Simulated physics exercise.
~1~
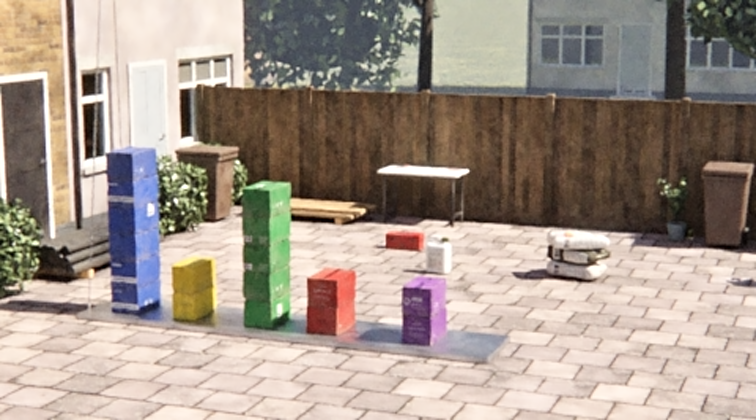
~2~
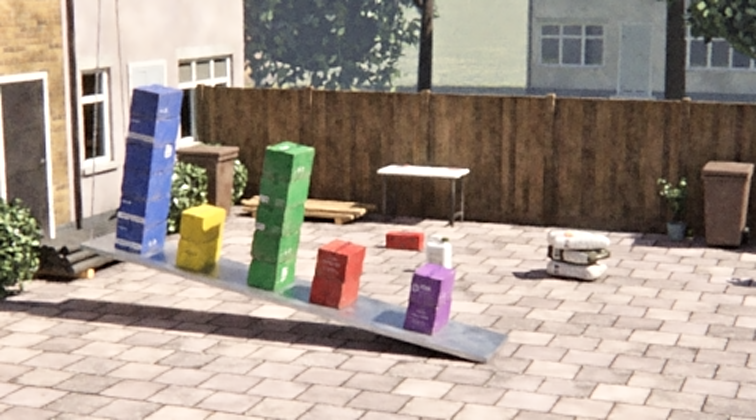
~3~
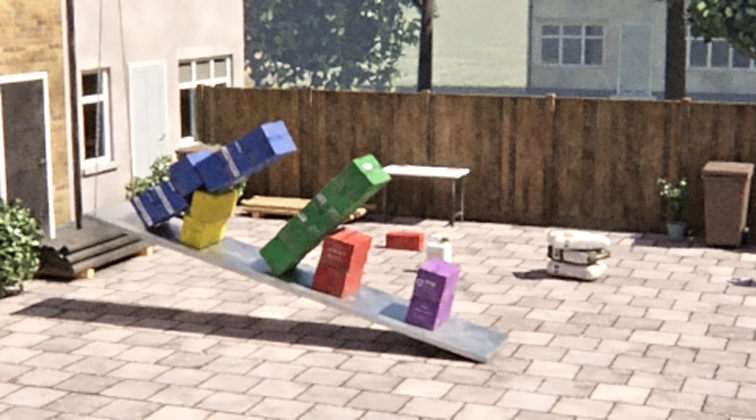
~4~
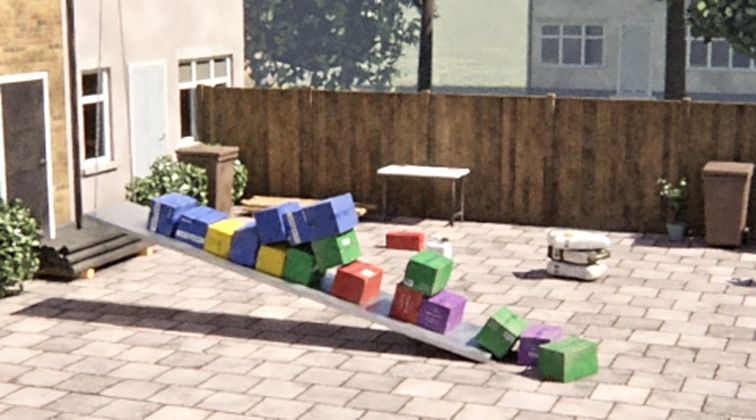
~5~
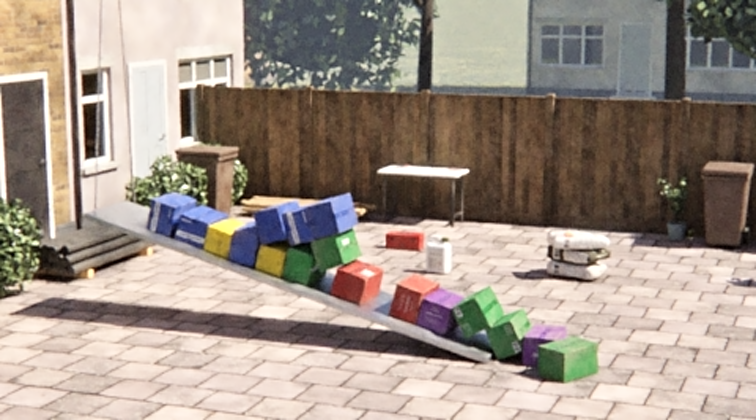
A long steel-edged deck lies in a paved yard before a wooden fence, seen from a fixed, slightly raised view. Five single columns of taped cartons stand along it, from left to right tall blue, short yellow, tall green, short red and short purple. The deck's left end rises, and the columns lean right. The blue column breaks over the yellow one while the green tips towards the red. Then all five collapse down the slope, green and purple cartons reaching the paving. The deck stays tilted, with the cartons strewn along it and past its lower end.
